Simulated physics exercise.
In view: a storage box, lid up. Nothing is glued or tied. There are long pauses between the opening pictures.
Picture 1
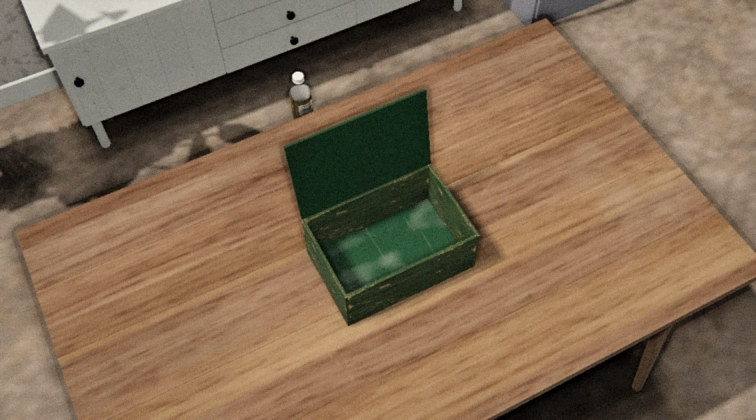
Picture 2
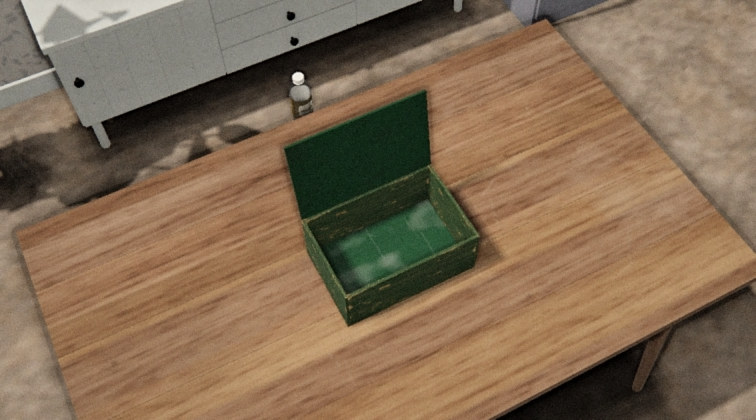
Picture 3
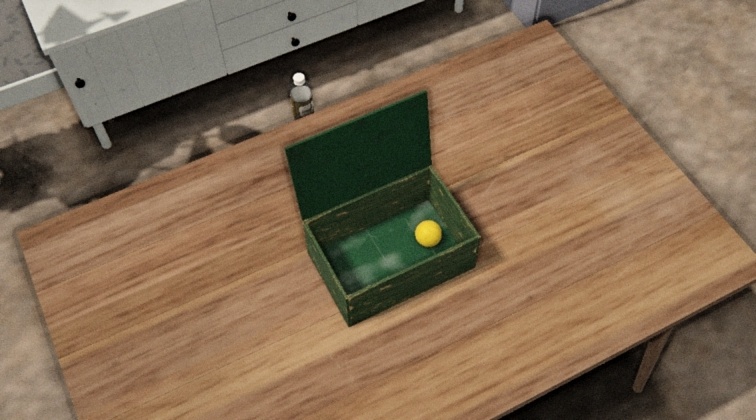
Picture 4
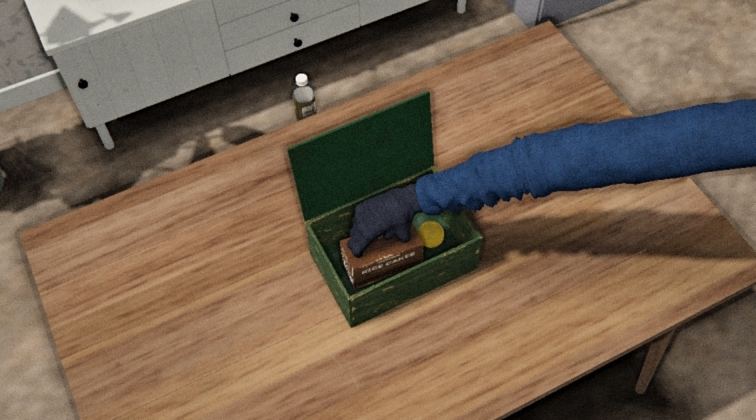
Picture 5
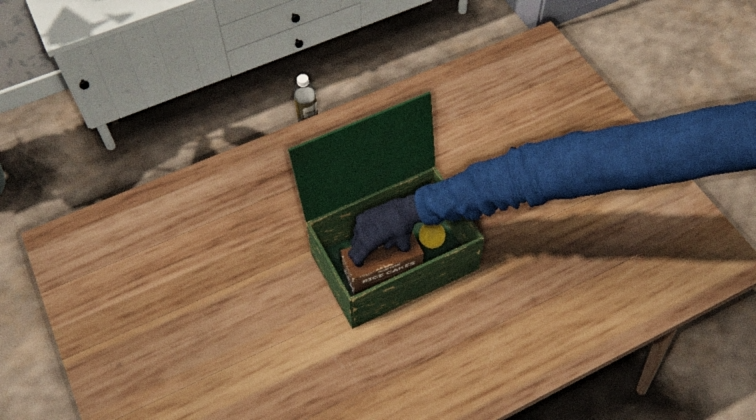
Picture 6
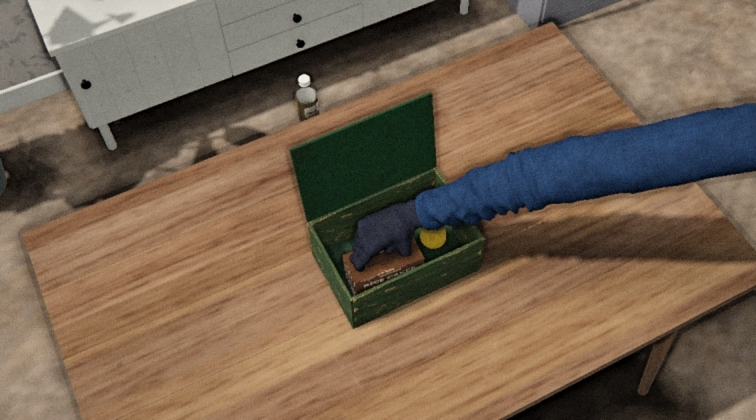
We see an open, empty green storage box on a wooden table, then a yellow lemon inside it. A blue-sleeved arm reaches in from the right, its dark-gloved hand lowering a brown carton slightly into the box beside the lemon.
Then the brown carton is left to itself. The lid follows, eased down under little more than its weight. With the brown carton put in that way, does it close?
The lid sits on the rim.
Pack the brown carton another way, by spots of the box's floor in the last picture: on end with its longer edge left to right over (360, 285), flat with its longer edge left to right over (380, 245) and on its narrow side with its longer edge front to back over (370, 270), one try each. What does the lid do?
In the first case it will not close; in the second case it closes; in the third case it shuts flat.
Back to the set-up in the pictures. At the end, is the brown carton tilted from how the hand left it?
It stays as placed.
Then, 1.50 s later than the last frame, lid 67° above the rim.
Then, 1.80 s later than the last frame, lid 32° above the rim.
When it is over, lid shut; both as before. End places, in pixels of the last picture, brown carton near (384, 267).
